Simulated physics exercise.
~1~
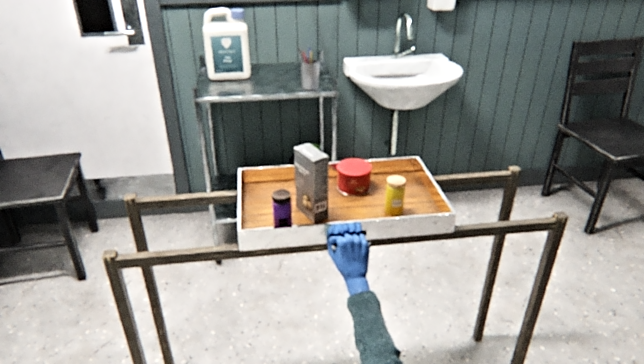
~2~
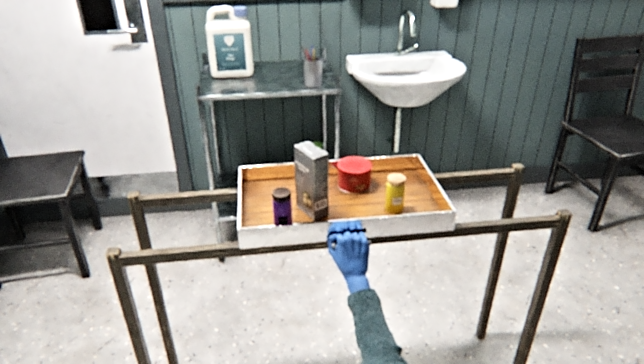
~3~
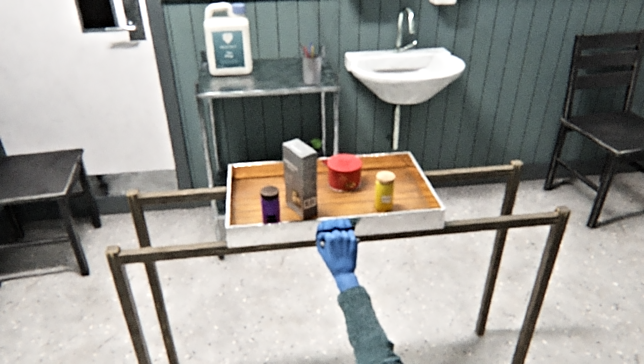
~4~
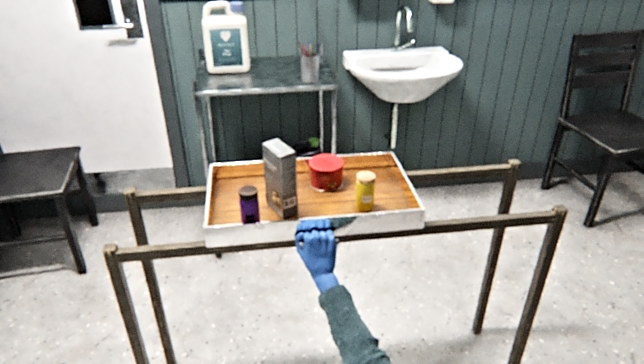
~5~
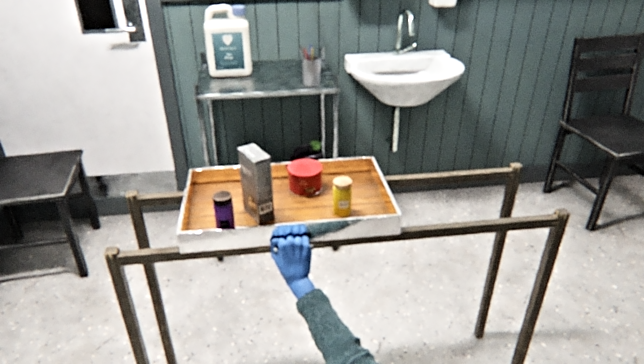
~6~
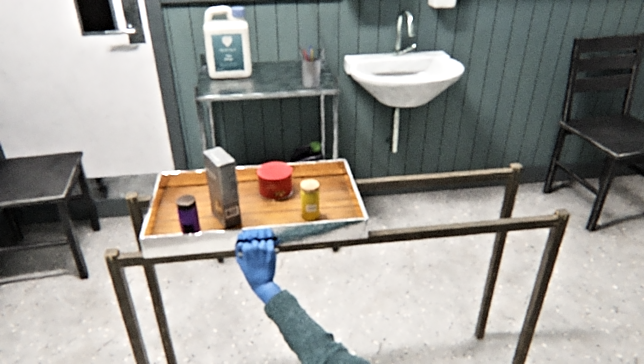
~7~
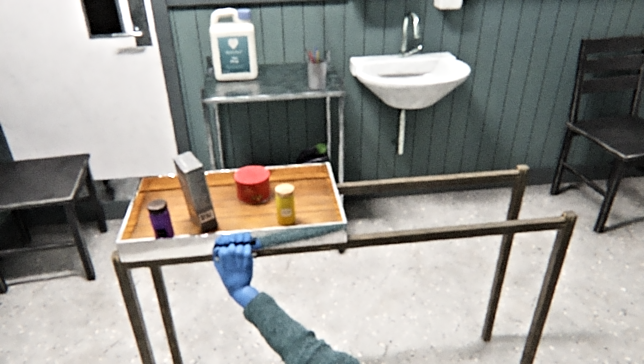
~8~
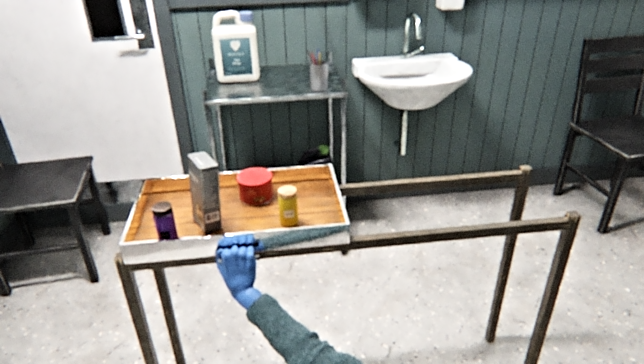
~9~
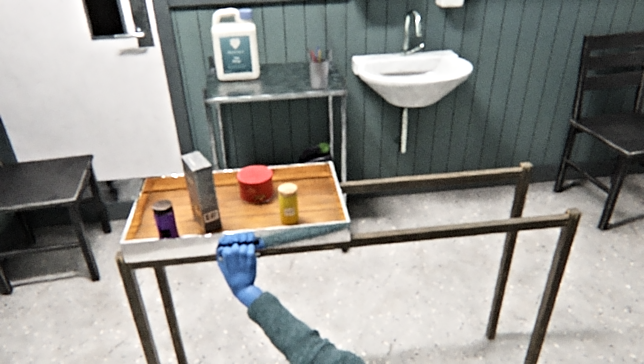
A wooden tray with white sides, holding a red tub, a grey packet, and a purple and a yellow shaker, slid left along a metal frame with a blue-gloved hand at its front edge, then stopped at the left end with everything still upright.
